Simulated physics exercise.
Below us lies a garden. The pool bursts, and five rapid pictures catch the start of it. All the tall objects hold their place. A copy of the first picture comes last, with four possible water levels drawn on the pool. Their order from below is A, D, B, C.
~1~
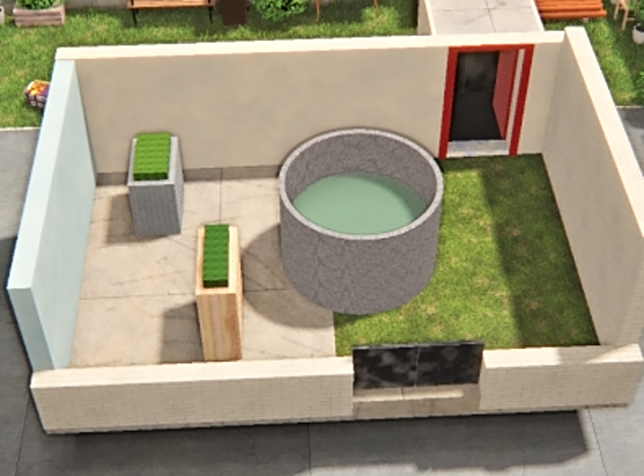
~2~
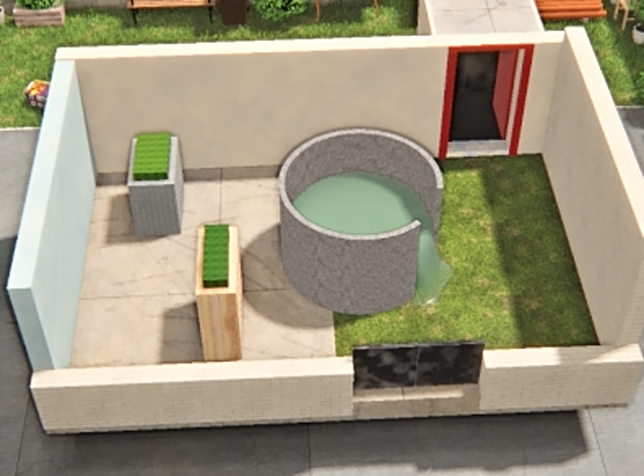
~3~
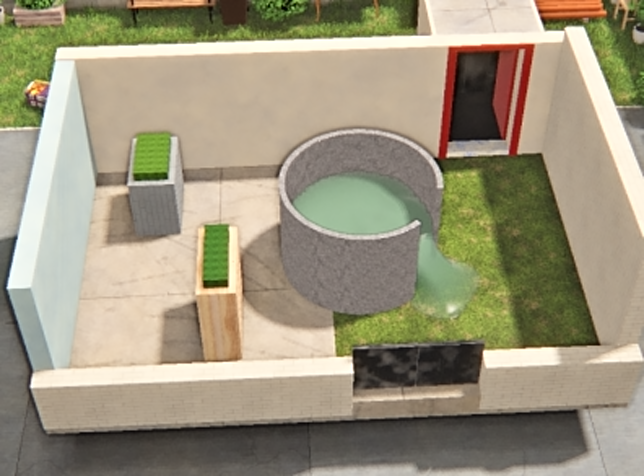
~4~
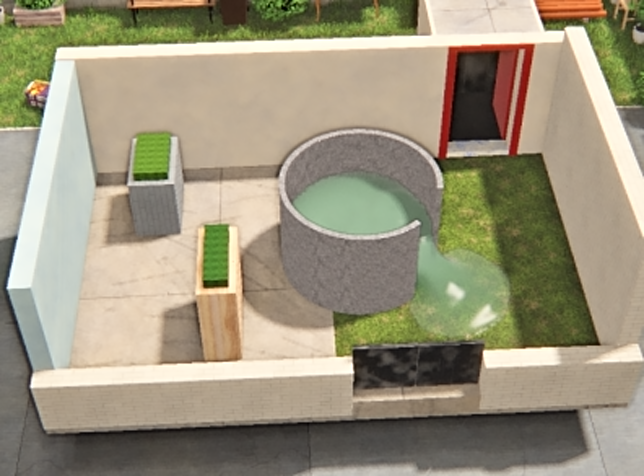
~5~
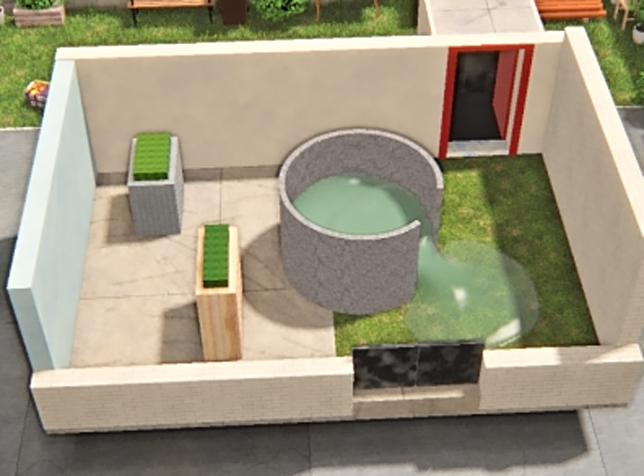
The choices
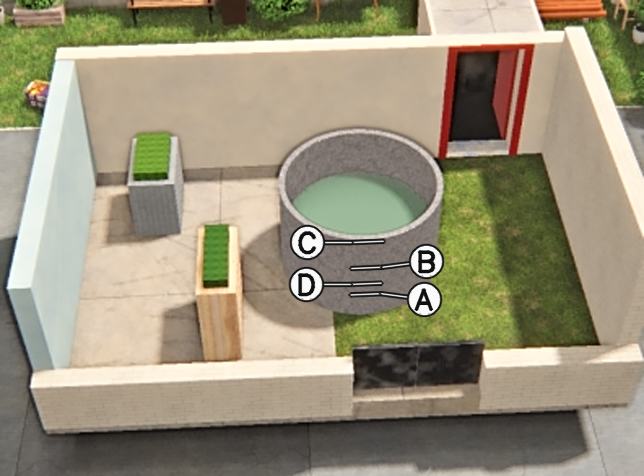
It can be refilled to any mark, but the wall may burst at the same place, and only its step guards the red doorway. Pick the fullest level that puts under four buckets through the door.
I would pick mark D.
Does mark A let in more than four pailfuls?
No, not at all.
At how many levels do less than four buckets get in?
Two of them.
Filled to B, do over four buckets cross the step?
Yes, that goes wrong.
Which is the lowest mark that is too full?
Here it is mark B.
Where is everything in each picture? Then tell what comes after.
Water in the pool at rest, its middle at (360, 219); foot of the red doorway at (477, 156); shut gate at (418, 351), in the first frame.
Front seen at (417, 299), 1 % of the ground wet, in the second frame.
Front seen at (475, 276), 3 % of the ground wet, in the third frame.
Front seen at (501, 310), 6 % of the ground wet, in the fourth frame.
Front seen at (532, 298), 10 % of the ground wet, in the fifth frame.
On the marked copy, A at (365, 294); B at (366, 267); C at (367, 241); D at (366, 283); from the bottom up A, D, B, C.
For mark A, nothing gets over.
For mark B, about 11 bucketfuls get in.
For mark C, dozens of bucketfuls pour in.
For mark D, a bucket or two gets in.
